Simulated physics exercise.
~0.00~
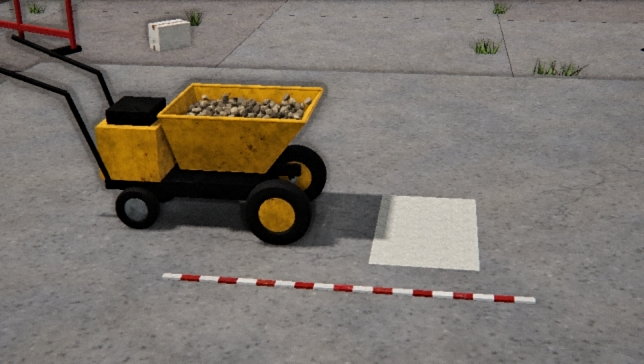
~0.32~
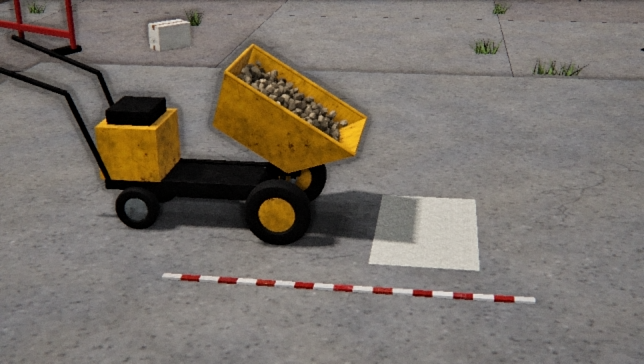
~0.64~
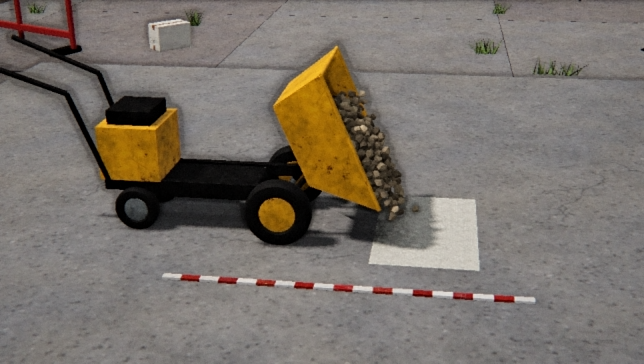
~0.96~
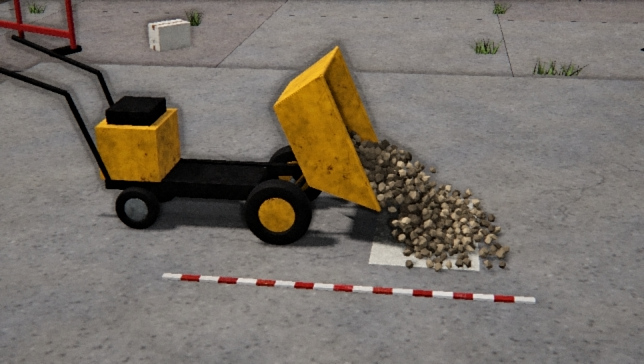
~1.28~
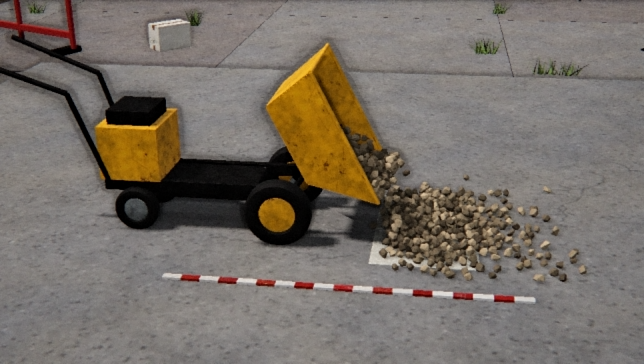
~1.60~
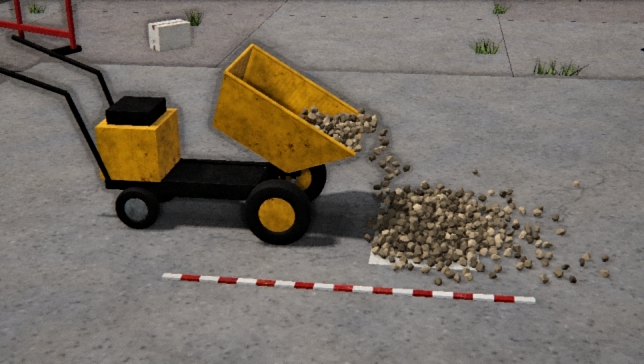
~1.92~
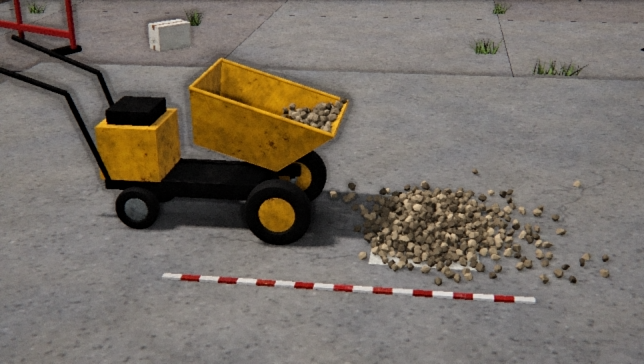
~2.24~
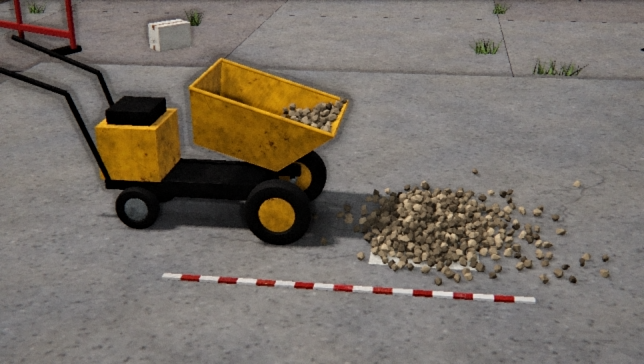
A yellow powered barrow with black handles and wheels stands on grey concrete, seen from the side and slightly above, its tray heaped with brownish stones. A pale square sheet lies ahead of it on the right, behind a red and white striped staff. The tray tips steeply forward to the right, and the stones slide over its lip, piling onto the sheet and scattering beyond it. The tray then swings back partway, dropping a few last stones. It stays slightly tilted with some stones inside, while a low, spread heap covers most of the sheet.
